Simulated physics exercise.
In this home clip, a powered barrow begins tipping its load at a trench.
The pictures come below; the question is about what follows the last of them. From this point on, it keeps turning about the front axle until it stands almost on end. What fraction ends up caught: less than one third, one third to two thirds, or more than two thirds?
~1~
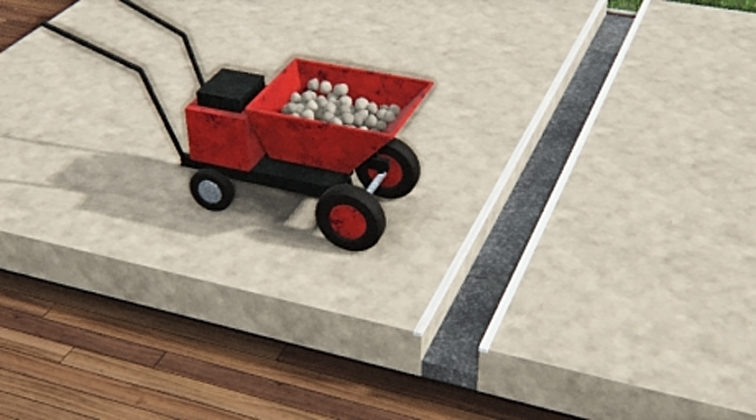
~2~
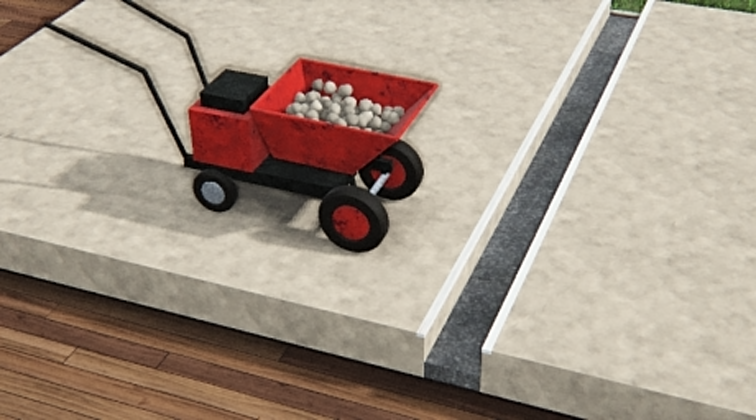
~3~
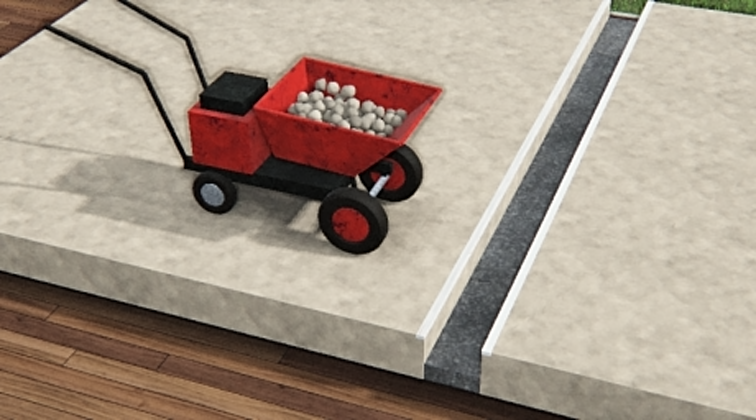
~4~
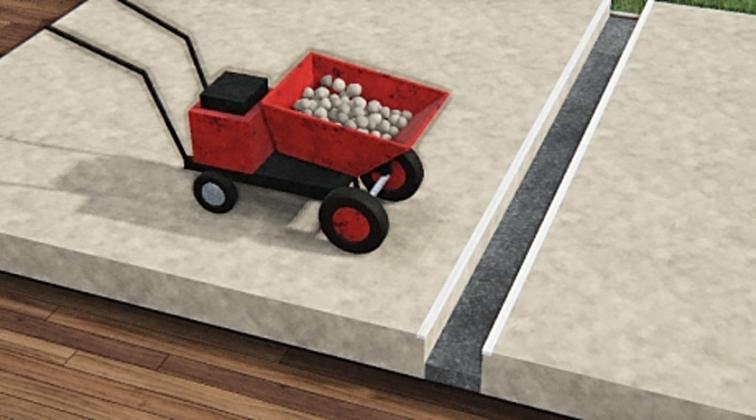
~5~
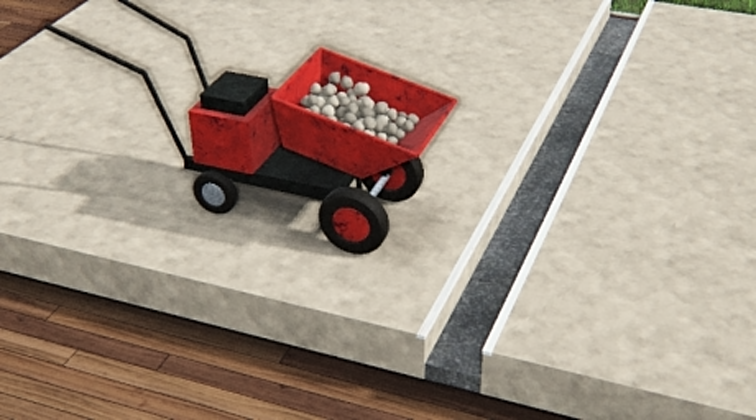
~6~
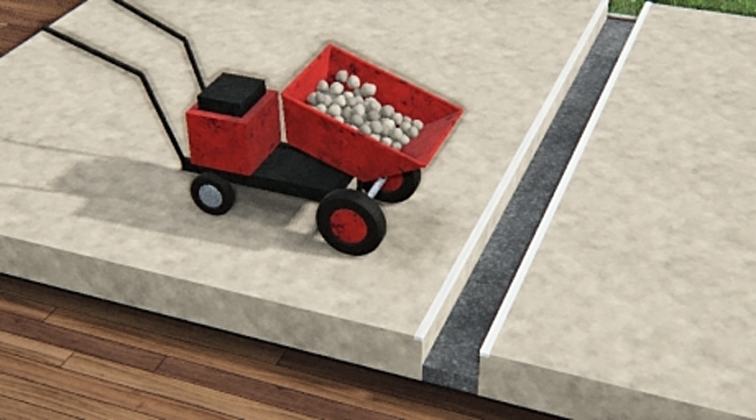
Fraction in: Above two thirds.
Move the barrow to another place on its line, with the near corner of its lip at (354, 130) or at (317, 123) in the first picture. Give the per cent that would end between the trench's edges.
60 and 20 percent, in that order.
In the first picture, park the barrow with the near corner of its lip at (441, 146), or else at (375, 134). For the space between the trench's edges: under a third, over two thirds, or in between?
In the first case less than a third, in the second case above two thirds.
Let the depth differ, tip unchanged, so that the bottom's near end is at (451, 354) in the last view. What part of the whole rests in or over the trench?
I'd put it at about 60 in a hundred.
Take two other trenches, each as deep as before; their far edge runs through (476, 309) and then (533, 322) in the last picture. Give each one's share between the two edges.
Result, try 1: 50 in a hundred; try 2: 100 in a hundred.
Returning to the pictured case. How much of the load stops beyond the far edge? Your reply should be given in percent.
About 5 %.
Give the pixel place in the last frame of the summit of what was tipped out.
Summit in the final view: Around (514, 246).
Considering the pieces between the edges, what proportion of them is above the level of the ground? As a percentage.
Estimate: Near 15 per cent.
Soon, skip tipped steeply; all in the skip.
A while on, skip tipped right over; most in the skip; a small part in or heaped over the trench; a stray few falling.
Towards the end, skip tipped right over; a small part in the skip; most in or heaped over the trench; a stray few beyond it.
Finally, skip tipped right over; a small part in the skip; most in or heaped over the trench; a stray few beyond it.
